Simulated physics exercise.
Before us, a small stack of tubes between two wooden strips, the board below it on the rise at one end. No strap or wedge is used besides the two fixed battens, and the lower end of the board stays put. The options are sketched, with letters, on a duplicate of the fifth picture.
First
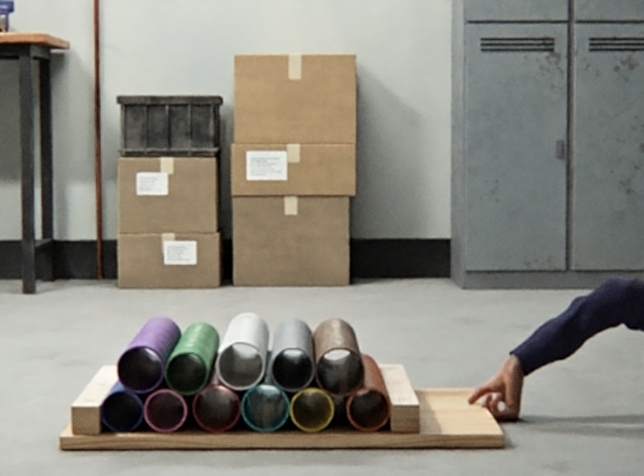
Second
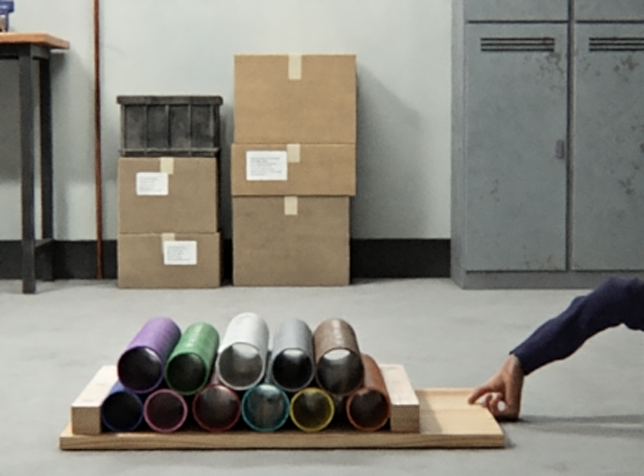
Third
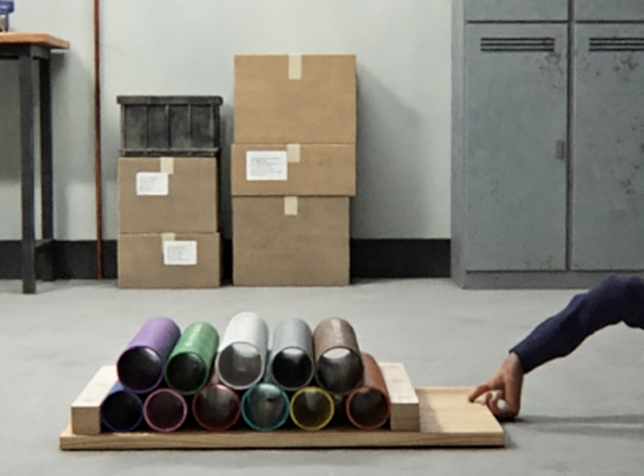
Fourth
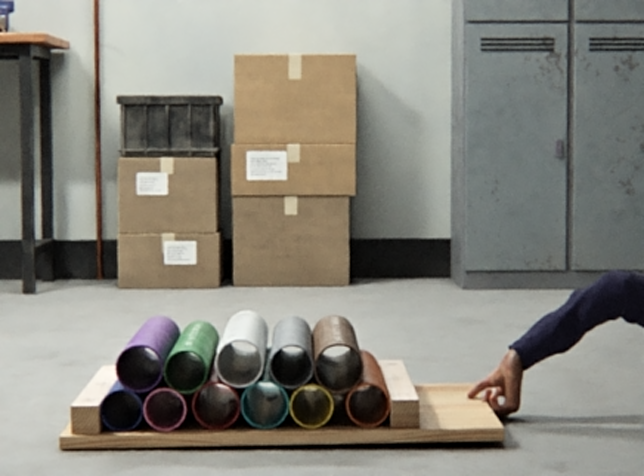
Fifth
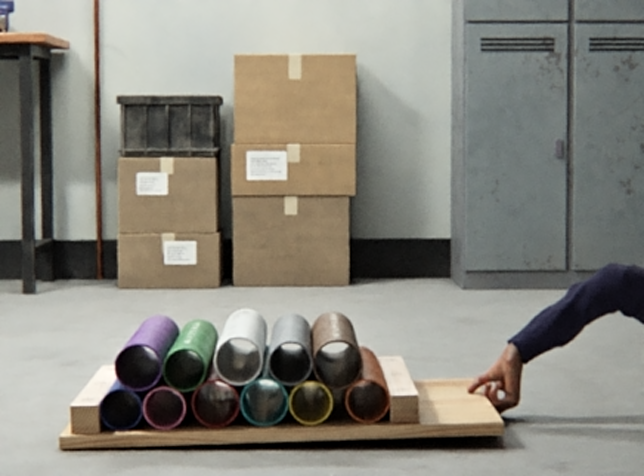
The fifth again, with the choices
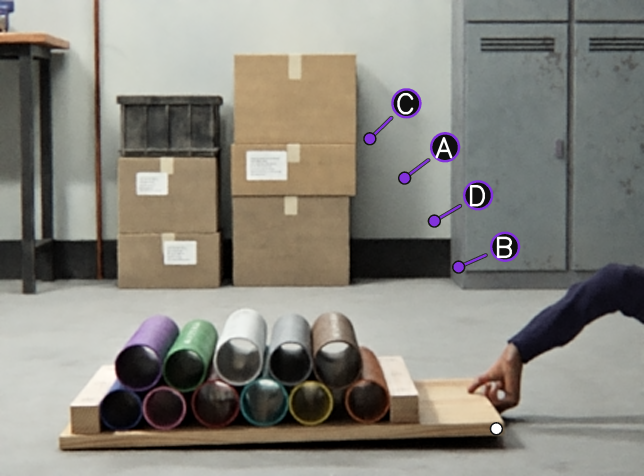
A stack of colorful tubes sat between two wooden strips on a board while a hand at the right slowly raised that end slightly off the floor, and the tubes stayed stacked together.
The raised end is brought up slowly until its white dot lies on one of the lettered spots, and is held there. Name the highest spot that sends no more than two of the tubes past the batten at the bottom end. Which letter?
It can be raised to B.
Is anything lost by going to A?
Yes.
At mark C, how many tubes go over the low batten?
It comes to five.
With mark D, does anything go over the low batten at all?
Yes.
On the marked copy, A at (405, 178); B at (459, 267); C at (370, 139); D at (434, 221); the white dot at (497, 429).
Taking B. A third of the way, board at 15°.
Two thirds of the way, board at 24°.
When it is over, board at 24°, one over the low batten (purple).
As for the rest, A five over the low batten; C five over the low batten; D five over the low batten.
